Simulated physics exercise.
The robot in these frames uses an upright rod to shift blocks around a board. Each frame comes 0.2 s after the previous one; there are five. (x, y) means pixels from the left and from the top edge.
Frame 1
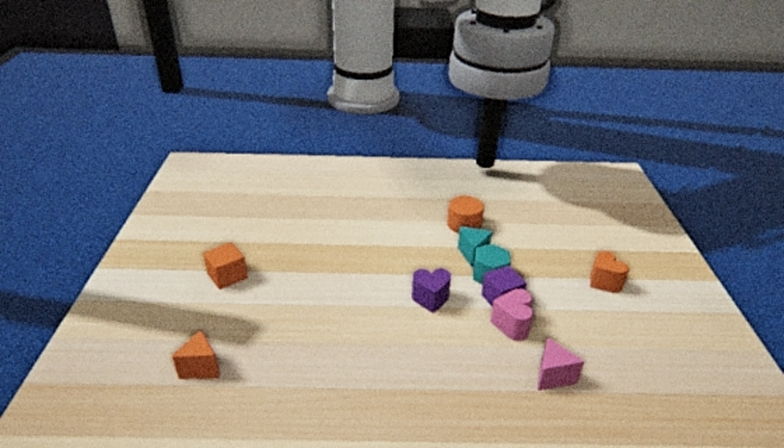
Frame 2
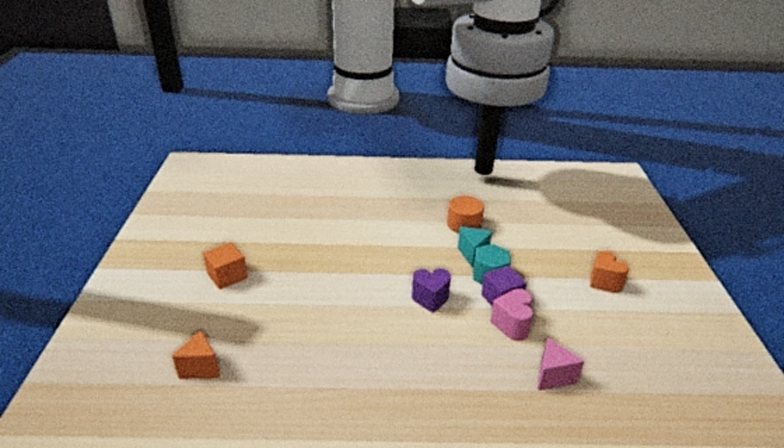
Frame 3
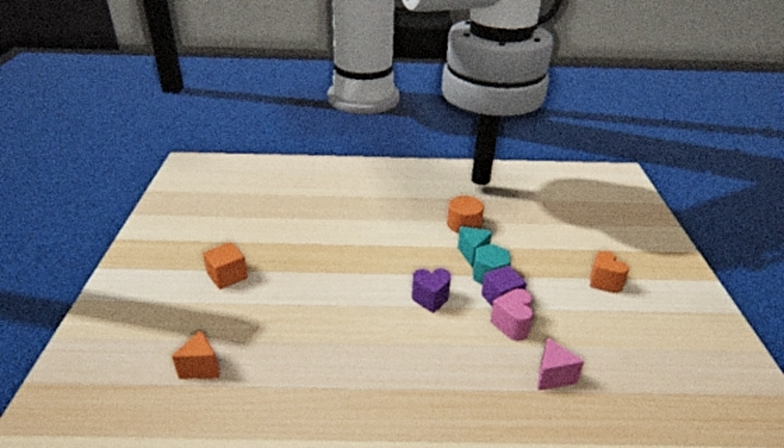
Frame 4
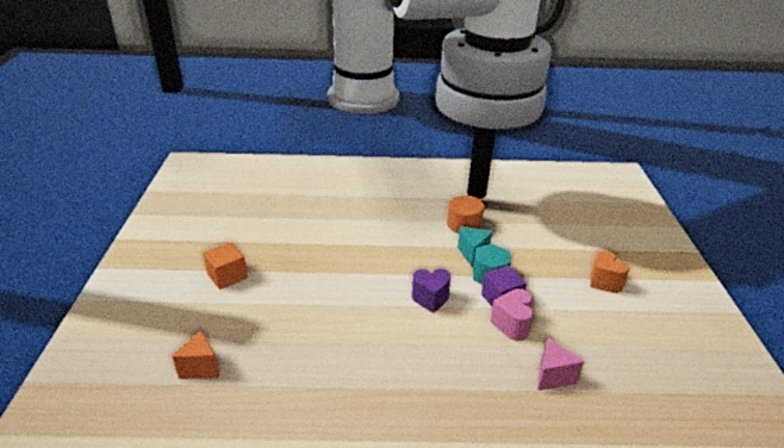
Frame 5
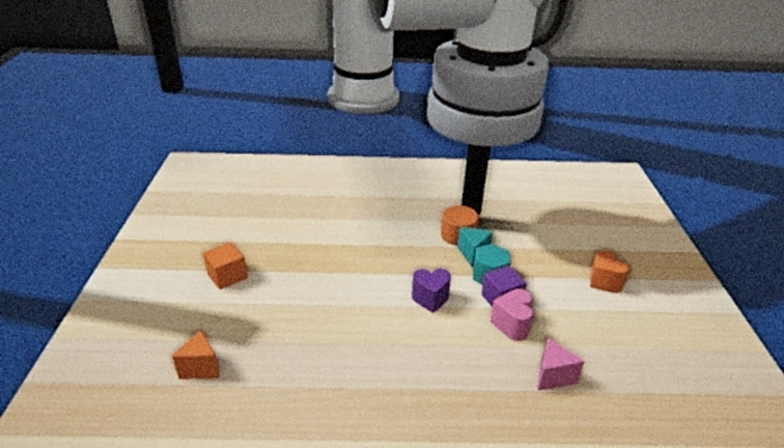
On a pale wooden board set on a blue surface, orange, teal, purple and pink blocks lie scattered, several in a slanting line. A robot arm lowers its dark upright rod toward the viewer and slightly left, then nudges the round orange block a little the same way while the others stay still.
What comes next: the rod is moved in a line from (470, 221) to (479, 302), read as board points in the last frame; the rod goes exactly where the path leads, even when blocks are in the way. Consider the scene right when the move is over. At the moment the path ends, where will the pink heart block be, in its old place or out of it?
At the moment the path ends, the pink heart block no longer stands where it did.
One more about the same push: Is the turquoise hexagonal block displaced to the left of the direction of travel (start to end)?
The answer is yes.
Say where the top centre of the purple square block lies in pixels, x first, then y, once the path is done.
The middle of its upper face will lie at (537, 304).
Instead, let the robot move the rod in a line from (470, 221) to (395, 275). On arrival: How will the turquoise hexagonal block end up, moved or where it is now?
Once the path is done, it remains where it sat before.
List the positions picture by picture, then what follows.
In the first picture, lower end of the rod at (485, 164), tops of blocks, purple heart block at (433, 278), orange circular block at (467, 204), turquoise triangle at (476, 234), turquoise hexagonal block at (493, 254), purple square block at (506, 277), pink heart block at (517, 302).
In the second picture, rod at (483, 171), blocks as before.
In the third picture, rod at (481, 181), blocks as before.
In the fourth picture, rod at (477, 194), blocks as before.
In the fifth picture, rod at (471, 212), purple heart block at (433, 278), orange circular block at (461, 215), turquoise triangle at (476, 234), turquoise hexagonal block at (493, 254), purple square block at (506, 277), pink heart block at (517, 302).
The first path, step by step. One third of the way, rod at (475, 236); orange circular block at (446, 223); turquoise triangle at (463, 239), turned 50° anticlockwise.
Two thirds of the way, rod at (478, 263); orange circular block at (446, 223); turquoise triangle at (456, 244), turned 40° anticlockwise; turquoise hexagonal block at (500, 268), turned 15° anticlockwise; purple square block at (517, 291); pink heart block at (526, 316).
At the end, rod at (480, 292); purple heart block not moved; orange circular block at (446, 223); turquoise triangle at (456, 244), turned 35° anticlockwise; turquoise hexagonal block at (514, 281), turned 55° anticlockwise; purple square block at (537, 304), turned 20° clockwise; pink heart block at (535, 330), turned 30° clockwise.
